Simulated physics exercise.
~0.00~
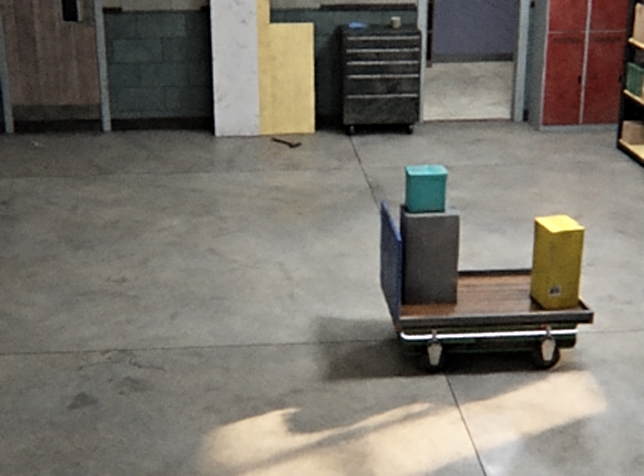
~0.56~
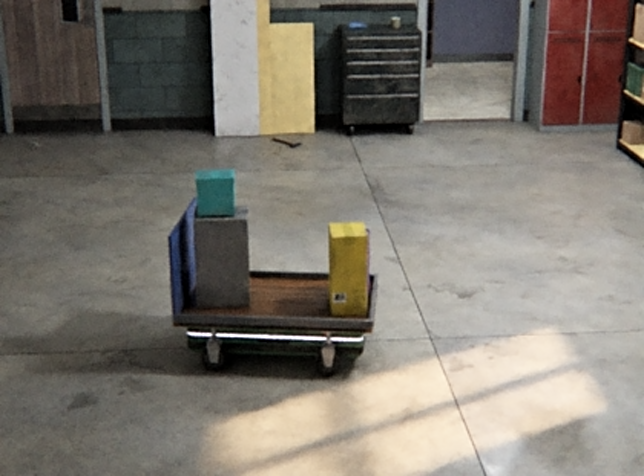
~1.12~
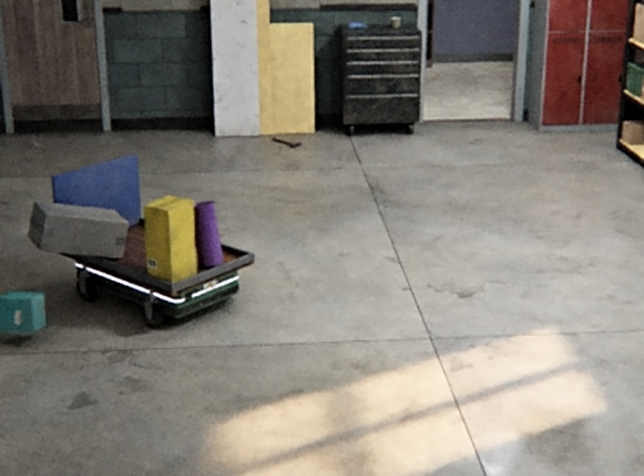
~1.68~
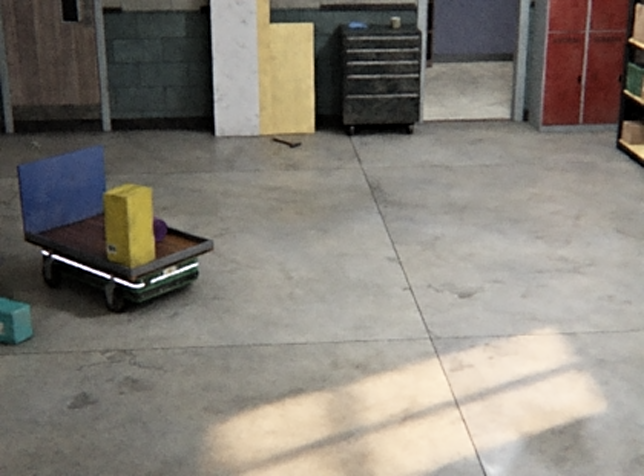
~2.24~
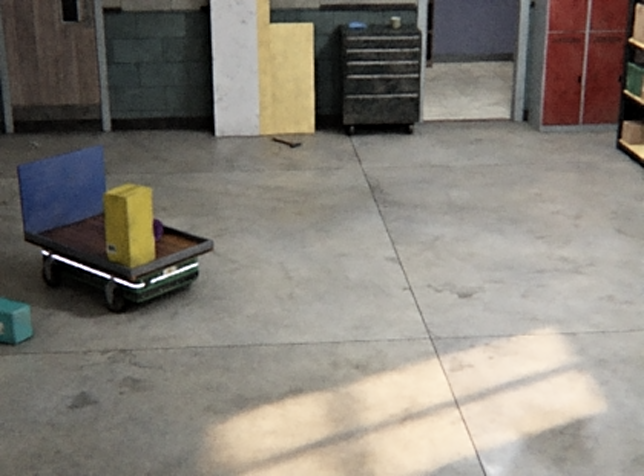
A robot cart carrying several objects rolls left across a concrete floor and turns, shedding a turquoise tote and then a grey box while a purple canister tips over on the deck; it stops at the left with the yellow box still upright.
